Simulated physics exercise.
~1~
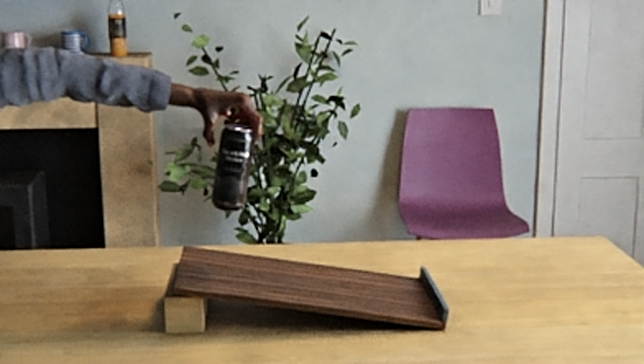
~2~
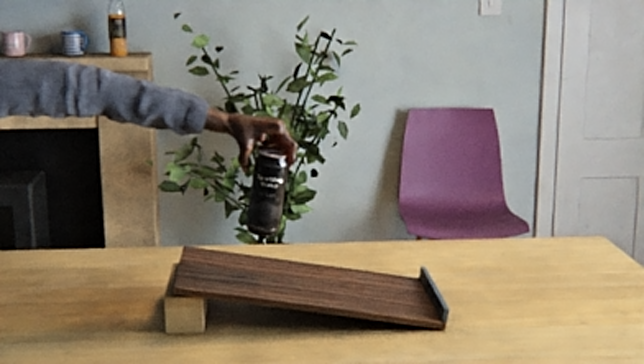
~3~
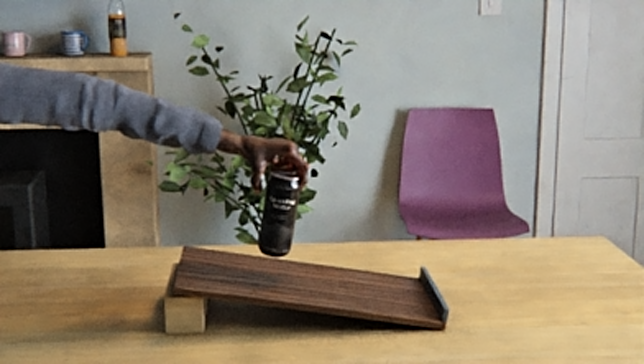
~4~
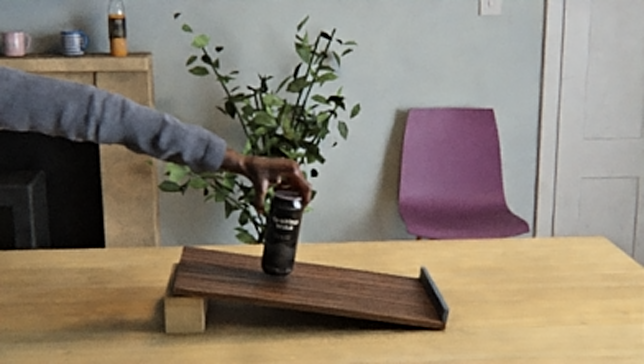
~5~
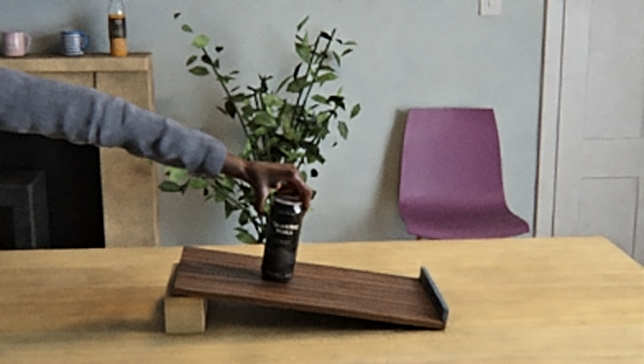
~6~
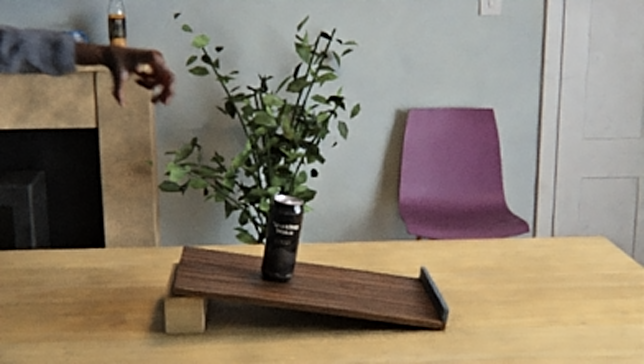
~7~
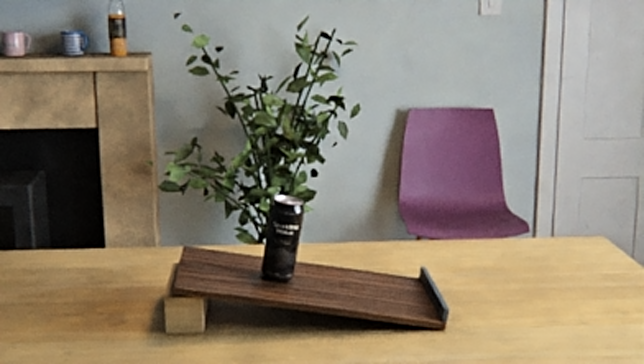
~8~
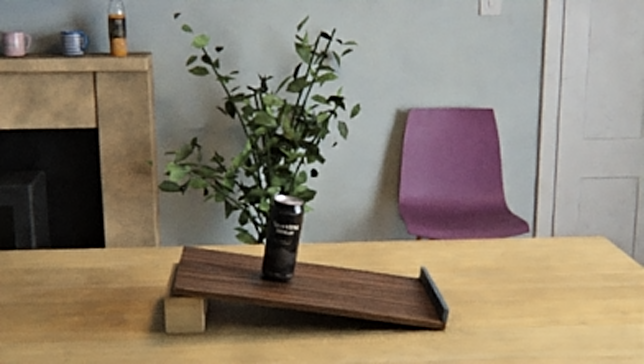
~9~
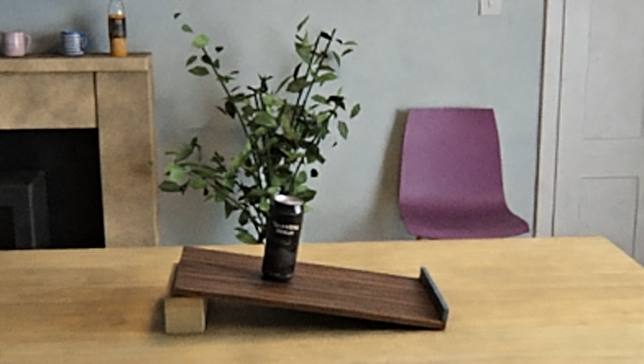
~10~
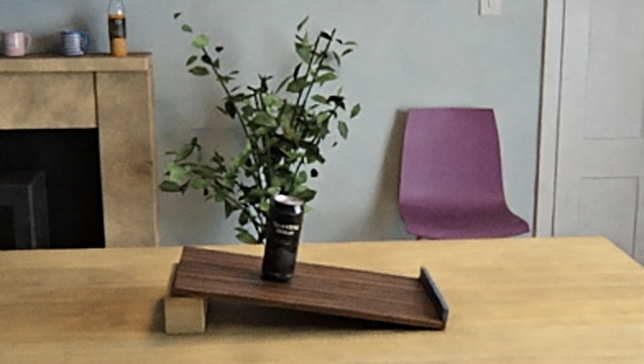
A dark wooden board slopes down to the right on a pale wooden table, its left end propped on a small block and a raised lip at its lower end. Seen from across the table, the room holds a leafy green plant, a purple chair to the right, and a fireplace with mugs and a bottle on the left. A hand in a grey-blue sleeve reaches in from the left, carrying a black can rightward and down. It stands the can on the slope, lets go and withdraws leftward. The can stays standing on the board, slightly tilted, without sliding.
